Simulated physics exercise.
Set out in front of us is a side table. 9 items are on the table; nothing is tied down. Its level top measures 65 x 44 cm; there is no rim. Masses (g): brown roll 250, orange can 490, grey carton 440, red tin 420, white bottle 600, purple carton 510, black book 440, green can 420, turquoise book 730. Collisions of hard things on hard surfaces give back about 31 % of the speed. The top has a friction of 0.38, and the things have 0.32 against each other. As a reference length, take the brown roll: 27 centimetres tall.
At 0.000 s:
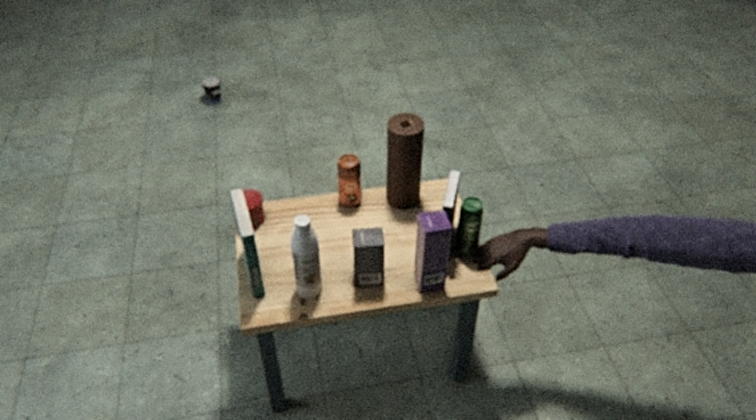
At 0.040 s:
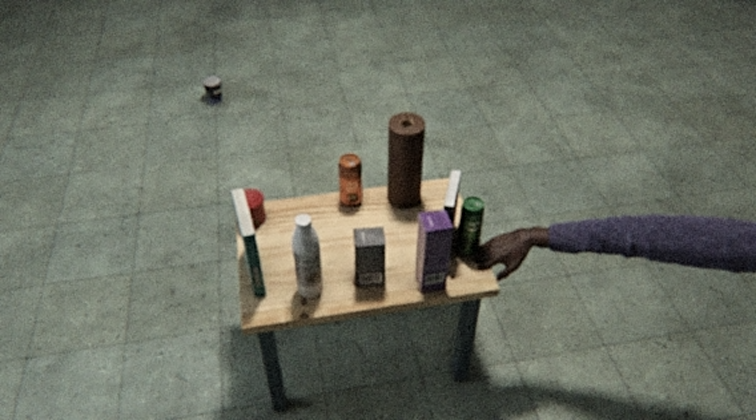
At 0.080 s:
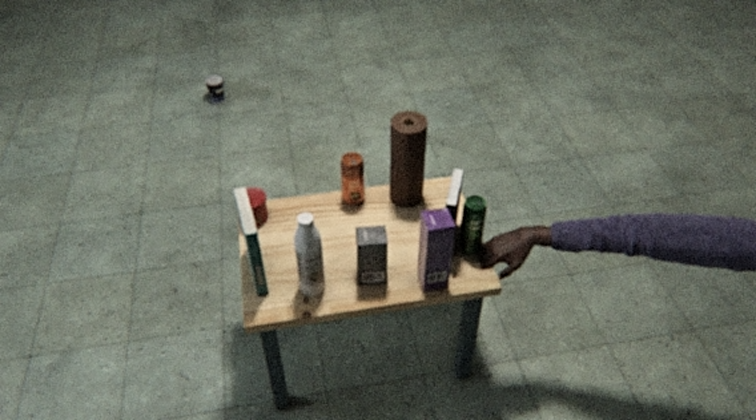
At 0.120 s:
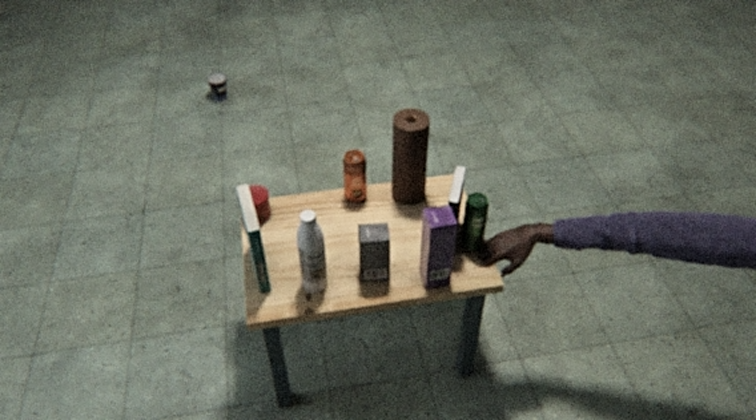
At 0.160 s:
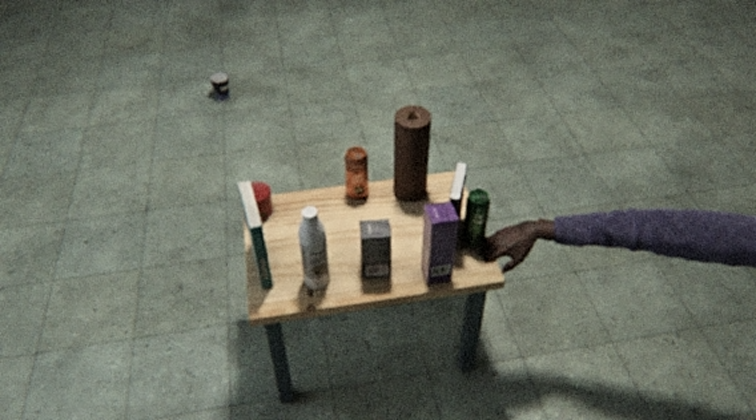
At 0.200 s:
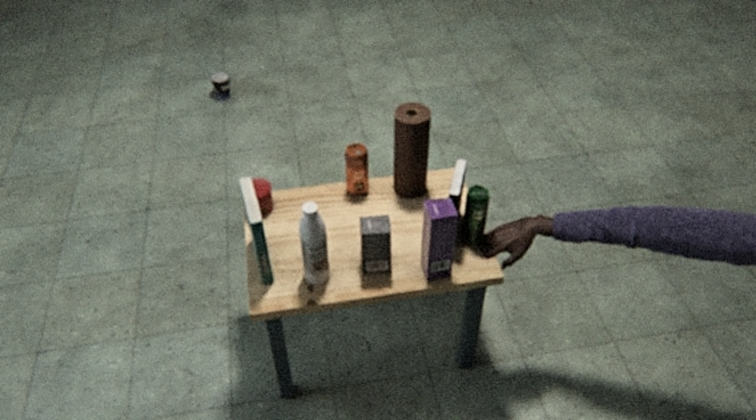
A hand in a purple sleeve rests at the right edge of a wooden side table of bottles, cartons and books, barely moving.
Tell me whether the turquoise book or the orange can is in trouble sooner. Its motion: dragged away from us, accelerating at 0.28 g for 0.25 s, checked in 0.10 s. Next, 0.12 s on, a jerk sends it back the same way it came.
Sooner in trouble is the latter of the two.
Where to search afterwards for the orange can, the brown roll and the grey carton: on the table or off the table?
When everything stops, the orange can is out of bounds, the brown roll is out of bounds, and the grey carton is still in bounds.
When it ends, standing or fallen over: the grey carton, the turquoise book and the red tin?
Outcome noted - the grey carton survives without falling, the turquoise book survives without falling, the red tin survives without falling.
After 0.70 s, table along by 8 cm; orange can now off the table; turquoise book moved 3 cm near (255, 209); white bottle on its side.
After 1.00 s, brown roll and green can now off the table; white bottle on its side; purple carton on its side.
After 1.30 s, white bottle on its side; purple carton on its side; black book on its side.
In the end (1.6 s), off the table, brown roll, orange can and green can; toppled on the table, white bottle, purple carton and black book; the other 3 under 5 cm from the start. At the end, from the last picture's camera, turquoise book near (257, 239), orange can near (361, 280). Turquoise book was never lost; orange can went at 0.66 s.
